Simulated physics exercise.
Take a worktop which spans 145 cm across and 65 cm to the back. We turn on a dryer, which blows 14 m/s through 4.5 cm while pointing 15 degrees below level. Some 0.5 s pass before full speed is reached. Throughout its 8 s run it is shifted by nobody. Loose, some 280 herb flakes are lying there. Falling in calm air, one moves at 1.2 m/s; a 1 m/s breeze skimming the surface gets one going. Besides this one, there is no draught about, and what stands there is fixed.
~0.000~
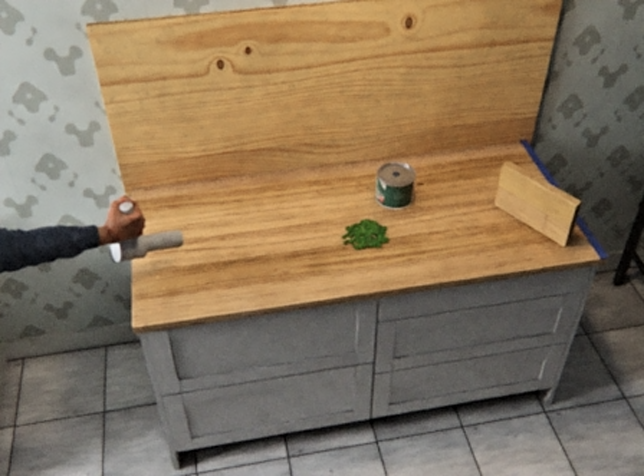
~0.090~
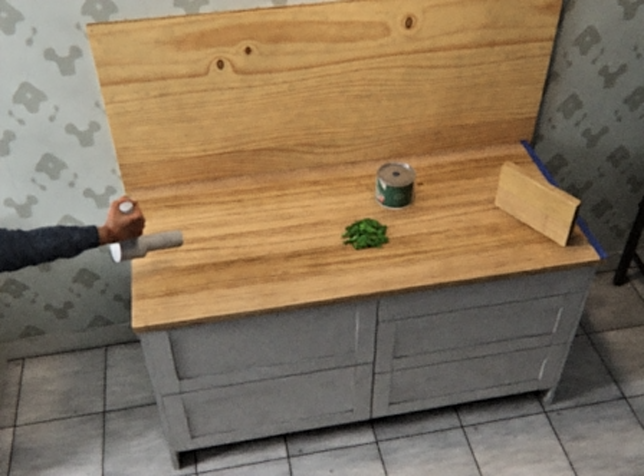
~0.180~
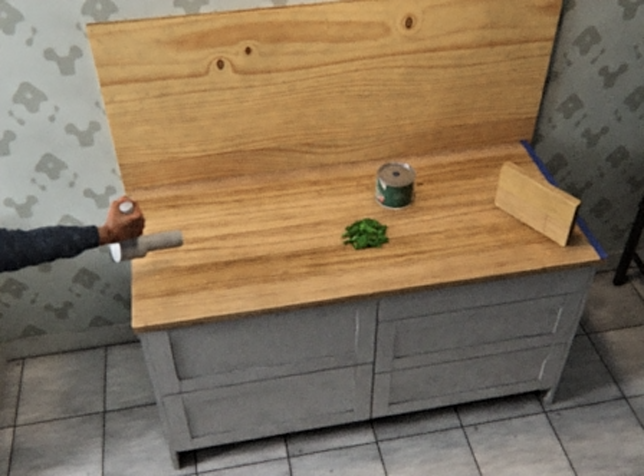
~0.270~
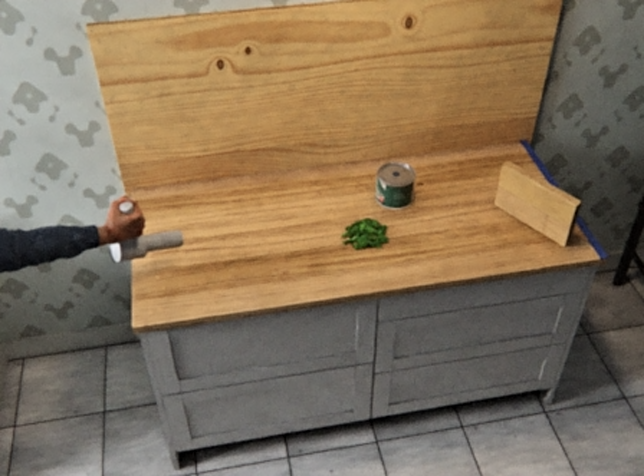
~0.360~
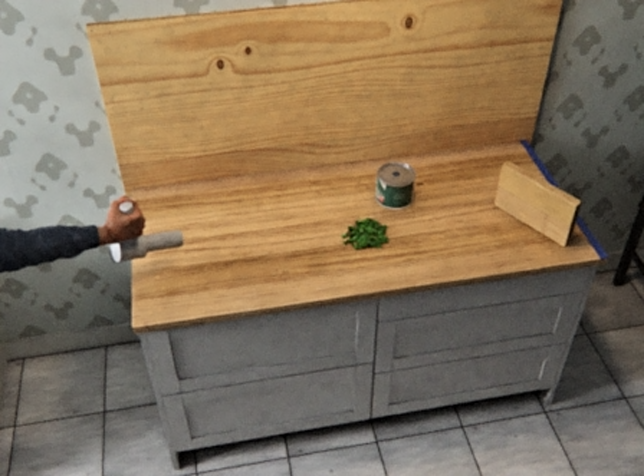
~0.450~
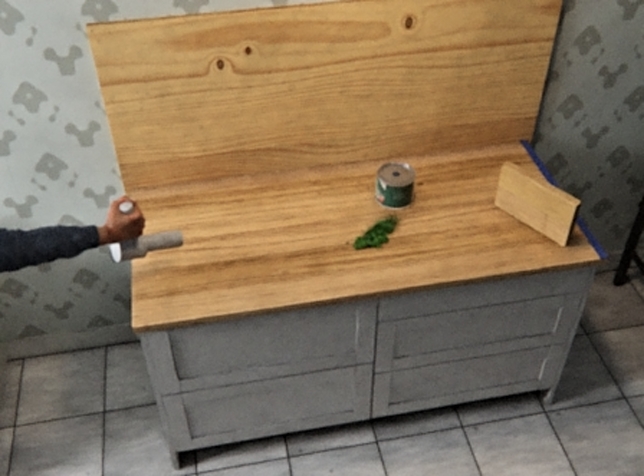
Green herb flakes lying still on a wooden worktop, then shifting slightly to the right, as a hand holds a dryer at left.
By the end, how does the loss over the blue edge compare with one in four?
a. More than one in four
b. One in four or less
Option b: One in four or less.
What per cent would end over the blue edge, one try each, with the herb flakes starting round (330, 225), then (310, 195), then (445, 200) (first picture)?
In turn: 40 per cent, 100 per cent, 80 per cent.
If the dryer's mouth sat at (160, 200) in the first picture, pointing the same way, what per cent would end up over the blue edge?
0 per cent.
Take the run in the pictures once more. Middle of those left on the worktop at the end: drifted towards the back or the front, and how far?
Toward the near side, roughly 10 cm.
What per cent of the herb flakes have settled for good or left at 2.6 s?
About 40 %.
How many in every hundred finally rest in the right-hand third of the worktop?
About 70 %.
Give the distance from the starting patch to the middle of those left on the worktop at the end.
Distance: Approx. 55 cm.
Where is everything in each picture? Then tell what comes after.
The middle of the herb flakes is near (366, 233), none has stirred yet and the mouth of the dryer is at (180, 238), in the first frame.
The middle of the herb flakes is near (366, 232), none has stirred yet and the blue edge is centred on (563, 194), in the second frame.
The middle of the herb flakes is near (366, 232), none has stirred yet, the top of a tin is at (396, 174) and the top of a board is at (541, 182), in the third frame.
The middle of the herb flakes is near (366, 232) and none has stirred yet, in the fourth frame.
The middle of the herb flakes is near (366, 232) and none has stirred yet, in the fifth frame.
The middle of the herb flakes is near (379, 231), the farthest in sight from the dryer is at (396, 216) and about 55 % have left their places, in the sixth frame.
After 1.6 s, 71 % are on the move or not yet settled, 7 % are over the blue edge; the middle of those still in play is near (525, 226).
After 2.6 s, 56 % are on the move or not yet settled, 8 % are over the blue edge; the middle of those still in play is near (524, 225).
After 4.4 s, 42 % are on the move or not yet settled, 8 % are over the blue edge; the middle of those still in play is near (525, 226).
After 8.0 s, at the end, 10 % are over the blue edge; the middle of those still in play is near (530, 226).
